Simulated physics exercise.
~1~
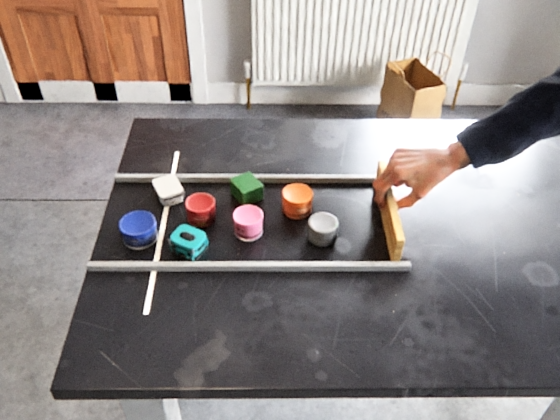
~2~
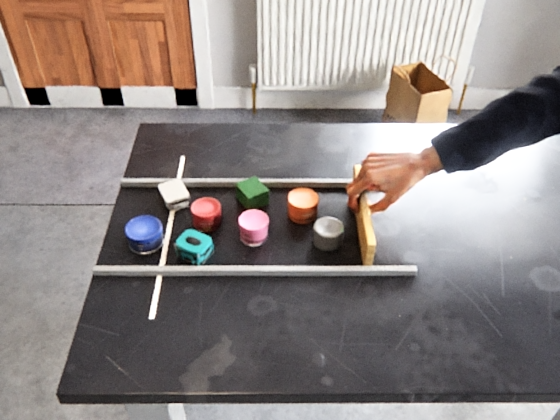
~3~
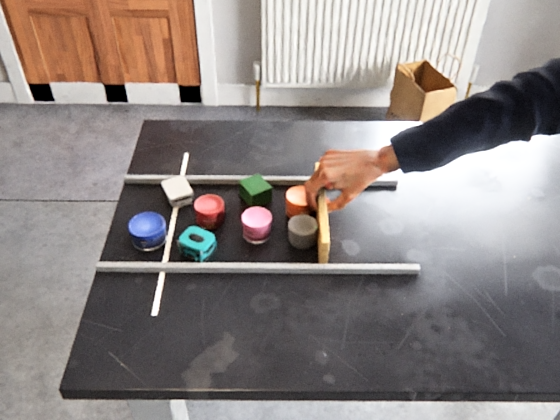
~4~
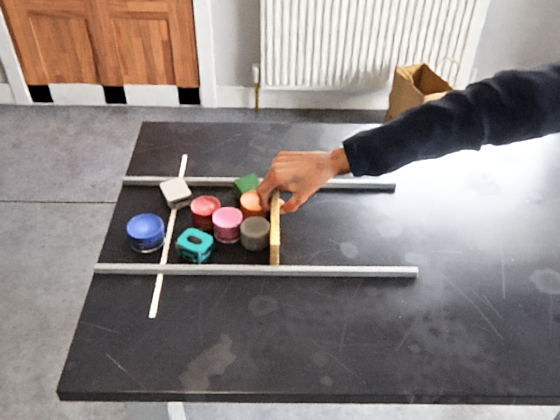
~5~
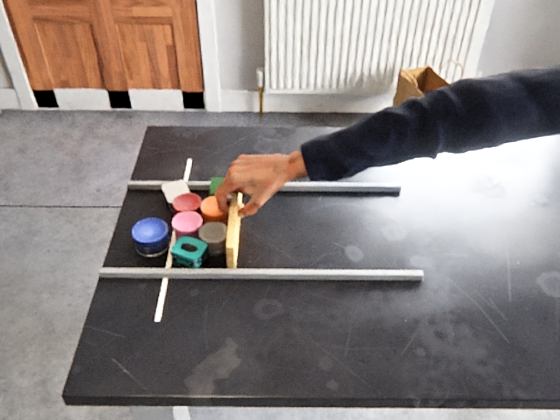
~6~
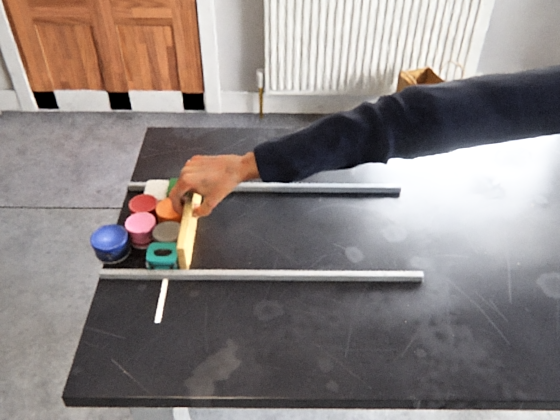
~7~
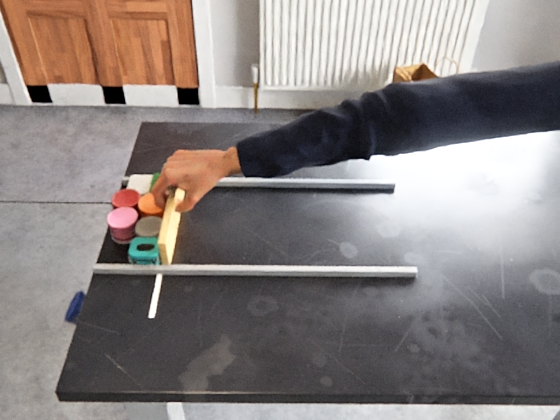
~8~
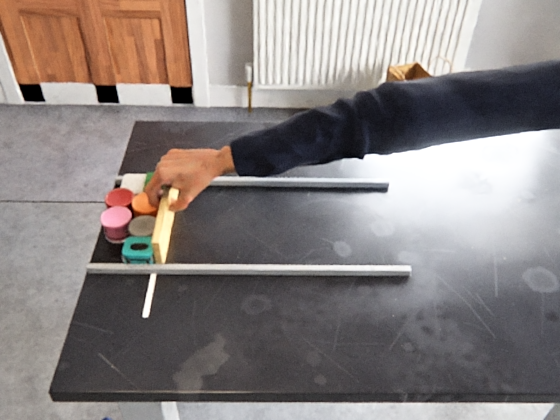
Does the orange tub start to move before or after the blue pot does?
The orange tub starts to move before the blue pot. The board is already pushing the tub left while the blue pot still sits in its place near the left edge.
